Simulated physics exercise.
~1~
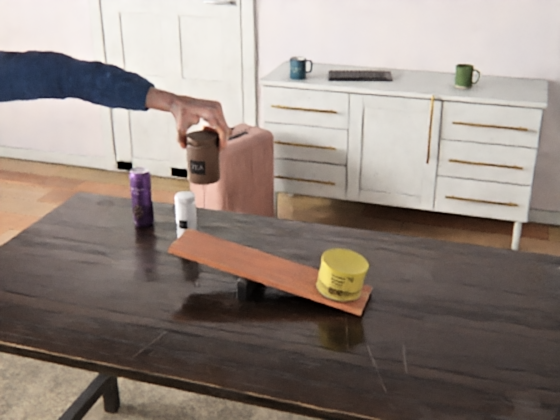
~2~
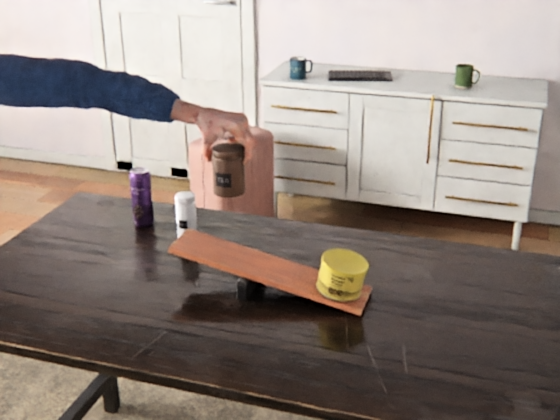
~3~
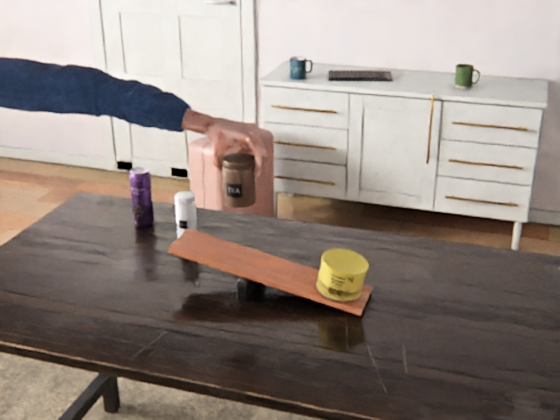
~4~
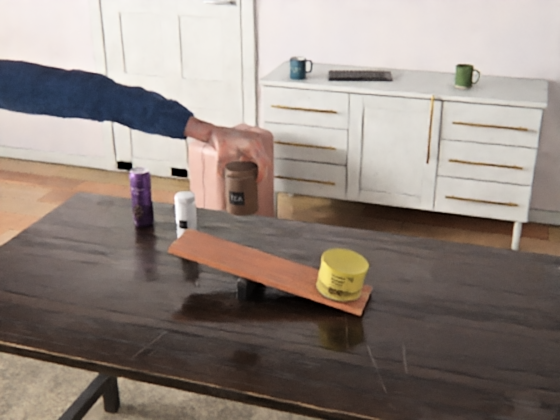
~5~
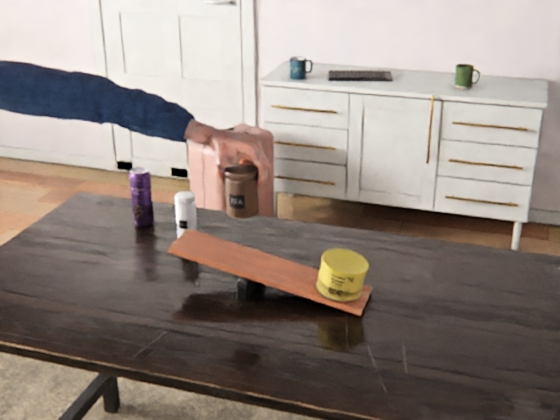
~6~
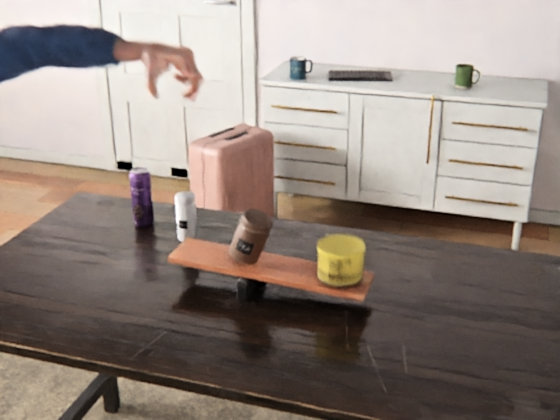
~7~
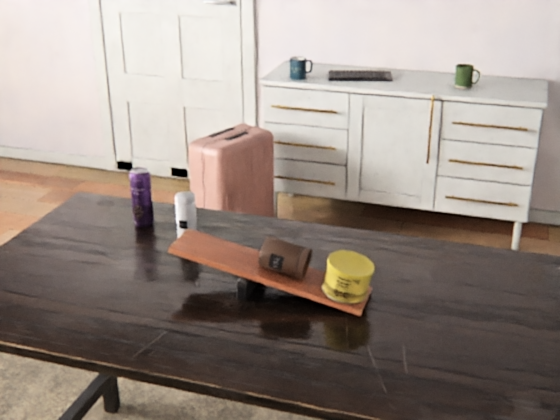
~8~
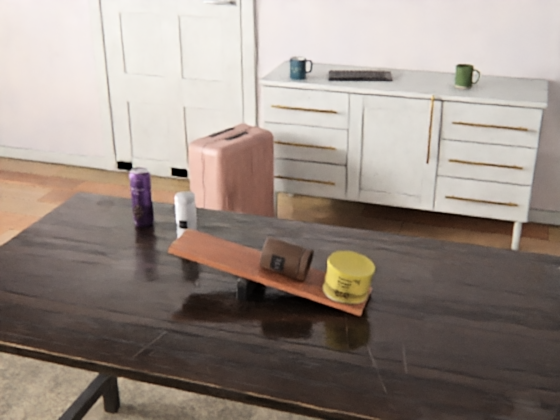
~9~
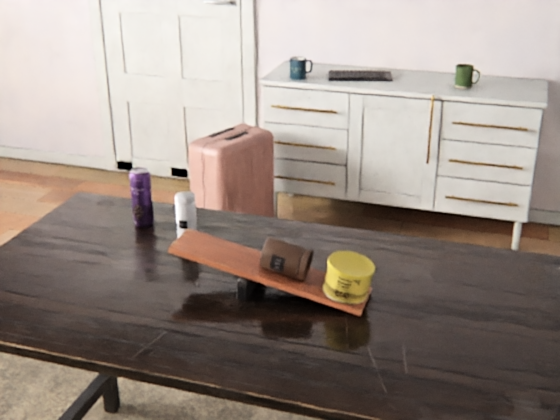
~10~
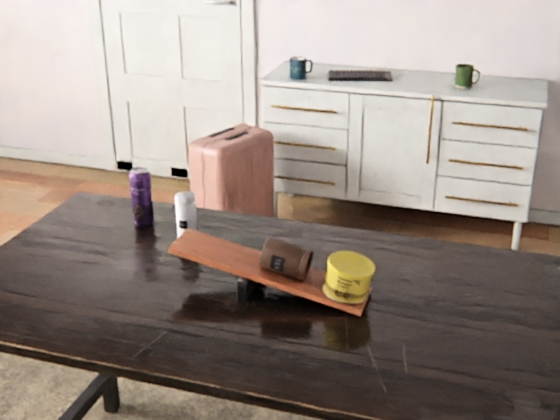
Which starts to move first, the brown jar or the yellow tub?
The brown jar moves first, carried by the hand over the plank. The yellow tub only shifts later, once the jar has been let go and the plank rocks.
A brown jar, held by a hand, moves right and down over a tilted orange plank and is released. The plank briefly levels out, shifting the yellow tub, then tips back down to the right, leaving the jar on its side against the plank beside the tub.
